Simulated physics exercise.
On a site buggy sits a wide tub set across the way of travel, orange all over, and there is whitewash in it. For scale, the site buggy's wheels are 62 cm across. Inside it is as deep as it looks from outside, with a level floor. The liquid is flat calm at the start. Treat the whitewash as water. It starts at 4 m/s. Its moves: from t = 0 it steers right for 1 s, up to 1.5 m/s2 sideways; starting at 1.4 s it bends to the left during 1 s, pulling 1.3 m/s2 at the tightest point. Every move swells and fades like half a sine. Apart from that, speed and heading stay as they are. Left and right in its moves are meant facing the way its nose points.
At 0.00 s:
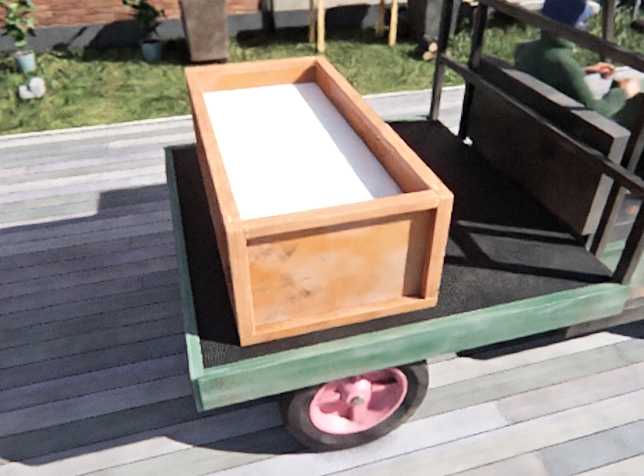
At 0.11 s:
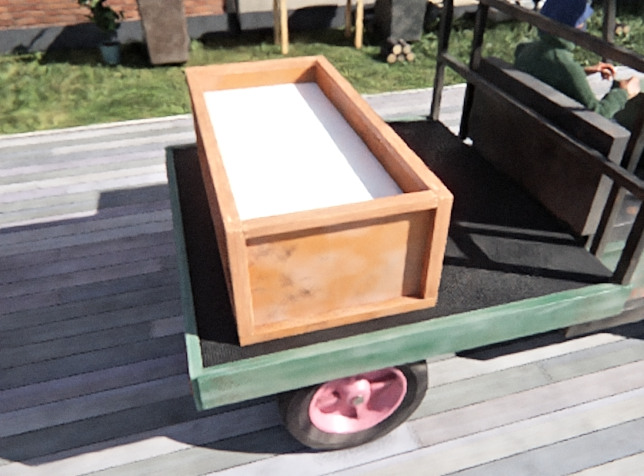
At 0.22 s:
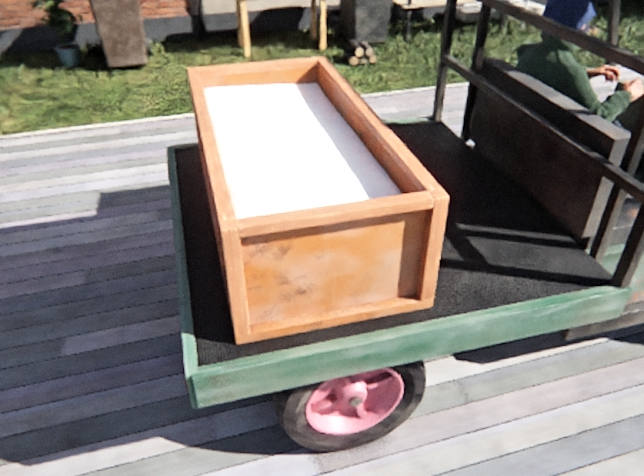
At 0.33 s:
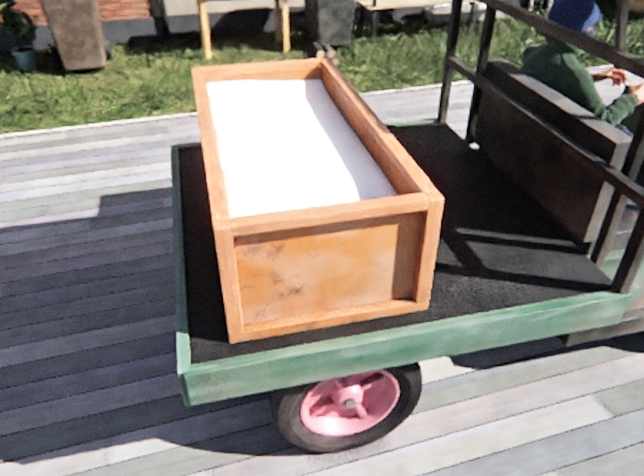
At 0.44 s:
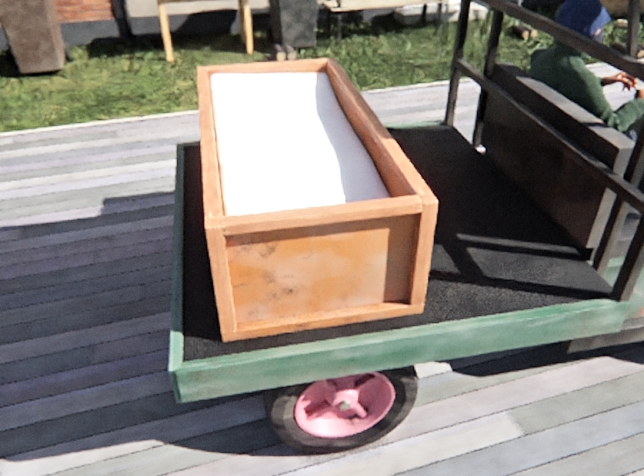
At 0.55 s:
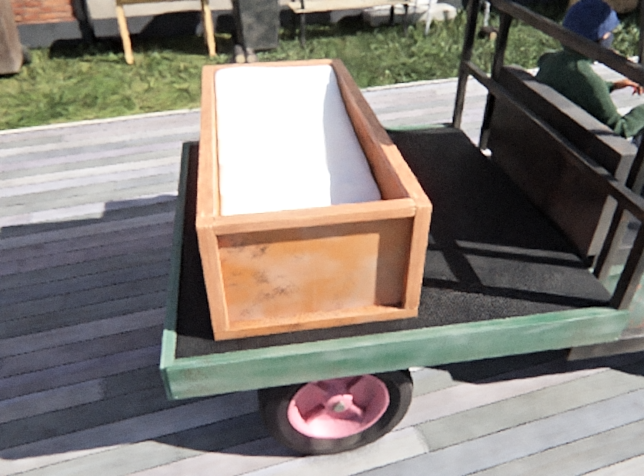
Plank decking beside grass, a green buggy rolling right, white liquid in its orange tub starting level then climbing the far side.
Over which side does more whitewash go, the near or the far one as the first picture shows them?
More leaves at the near one.
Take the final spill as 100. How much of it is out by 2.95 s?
About 60 per cent.
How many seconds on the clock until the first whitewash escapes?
At about 1.0 s.
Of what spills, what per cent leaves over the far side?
Some 20 per cent of it.
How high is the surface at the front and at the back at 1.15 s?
About 34 cm in front and 28 cm behind.
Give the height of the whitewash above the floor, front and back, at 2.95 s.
Front 32 cm, back 32 cm.
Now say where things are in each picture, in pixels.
The surface is at (306, 87) by the front wall; at (216, 96) by the back wall; it shows no tilt against the walls; the front is on the right, levels are read along the far wall; a wheel hub at (362, 408), in the first picture.
The surface is at (306, 87) by the front wall; at (217, 96) by the back wall; it shows no tilt against the walls, in the second picture.
The surface is at (308, 88) by the front wall; at (218, 90) by the back wall; it shows no tilt against the walls, in the third picture.
The surface is at (311, 88) by the front wall; at (220, 86) by the back wall; it climbs 3° towards the far side, in the fourth picture.
The surface is at (316, 78) by the front wall; at (224, 81) by the back wall; it climbs 6° towards the far side, in the fifth picture.
The surface is at (320, 69) by the front wall; at (229, 74) by the back wall; it climbs 9° towards the far side; a wheel hub at (341, 415), in the sixth picture.
After 1.15 s the surface is 35 cm up at the front and 28 cm at the back; 1 per cent is out, mostly over the far side, some over the right end.
After 2.05 s the surface is 29 cm up at the front and 32 cm at the back; 4 per cent is out, over the near side and the far side, a little elsewhere.
After 2.95 s the surface is 33 cm up at the front and 32 cm at the back; 5 per cent is out, over the near side and the far side, a little elsewhere.
After 5.39 s 8 per cent is out, over the near side and the far side, a little elsewhere; the far side has passed 2 per cent and the near side 4.
